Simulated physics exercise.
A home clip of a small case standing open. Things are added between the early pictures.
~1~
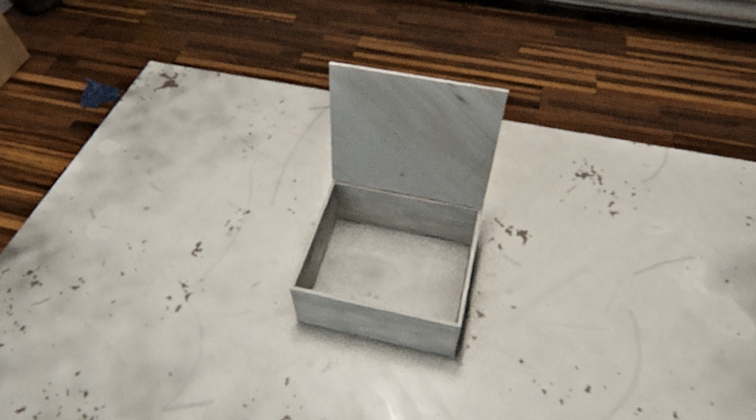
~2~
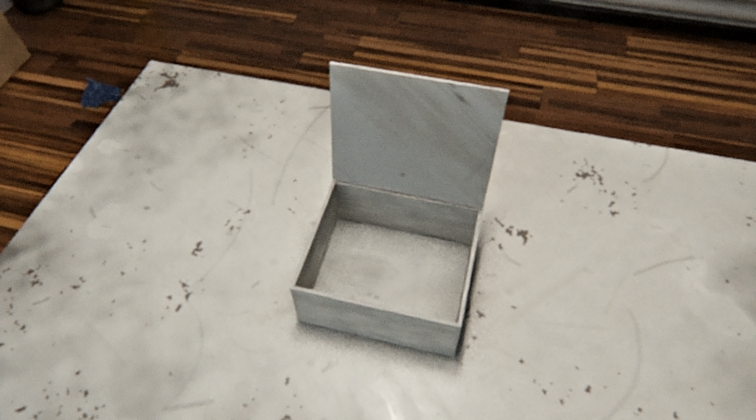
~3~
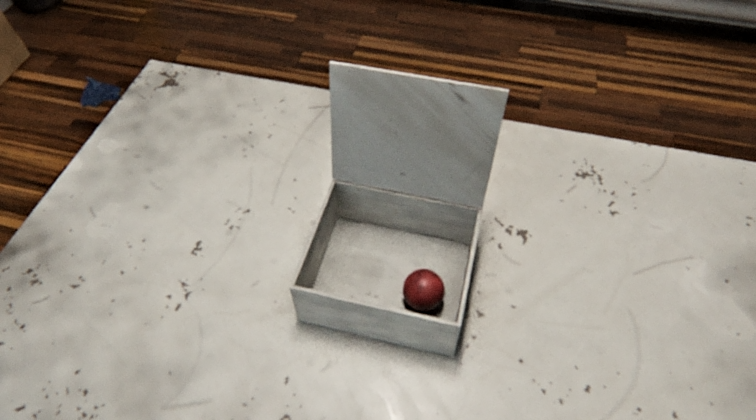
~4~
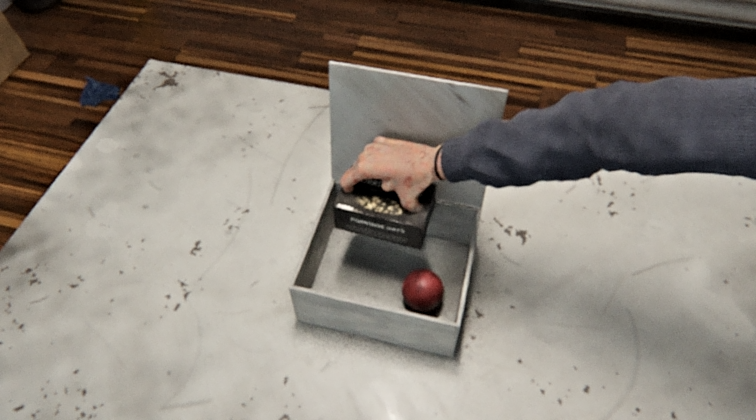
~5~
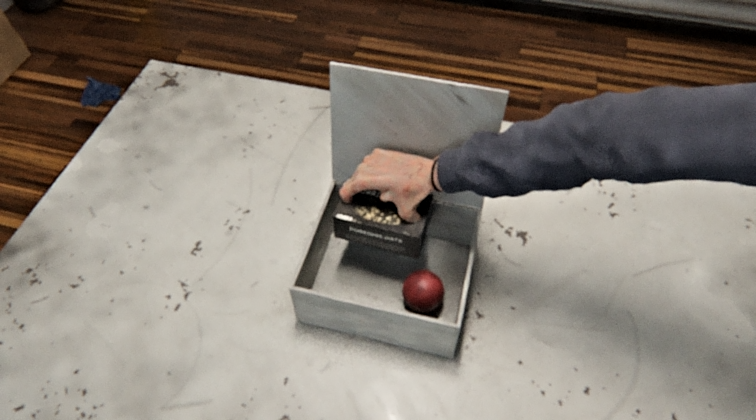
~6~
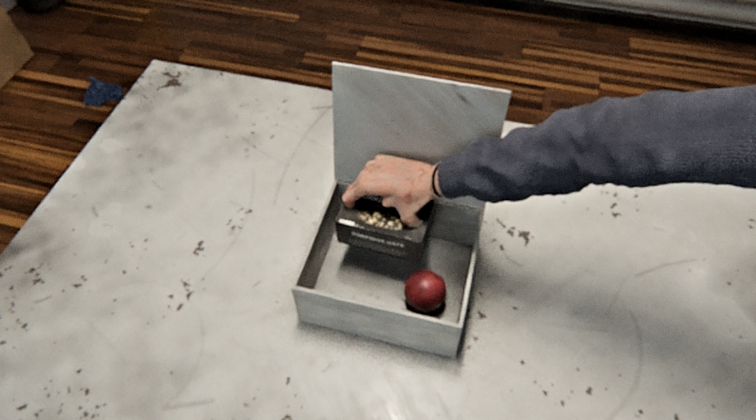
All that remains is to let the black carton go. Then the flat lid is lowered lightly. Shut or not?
As it turns out, it sits on the rim.
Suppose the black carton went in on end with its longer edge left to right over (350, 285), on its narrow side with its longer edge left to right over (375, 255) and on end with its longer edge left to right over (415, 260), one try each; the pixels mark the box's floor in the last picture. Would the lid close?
In the first case it will not close; in the second case it sits on the rim; in the third case it is held up.
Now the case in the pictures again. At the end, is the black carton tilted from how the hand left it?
The black carton keeps its pose.
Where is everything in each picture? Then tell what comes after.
In the first picture, the last thing is not in view yet.
In the second picture, the last thing is not in view yet.
In the third picture, the last thing is not in view yet; red ball (424, 290).
The fourth picture shows on its way; black carton (386, 207); red ball (423, 290).
The fifth picture shows on its way; black carton (384, 217); red ball (423, 291).
The sixth picture shows in place under the hand; black carton (386, 222); red ball (425, 291).
Then, 0.40 s after the last picture, black carton slid a little near (385, 244); red ball rolled about its own width.
Then, 1.50 s after the last picture, lid 66° above the rim; black carton slid a little near (385, 246); red ball rolled a little.
Then, 1.90 s after the last picture, lid 25° above the rim; black carton slid a little near (385, 246); red ball rolled a little.
At rest, lid shut; moved from the start, black carton; red ball in place. Seen from the same camera at the end, black carton near (385, 246).
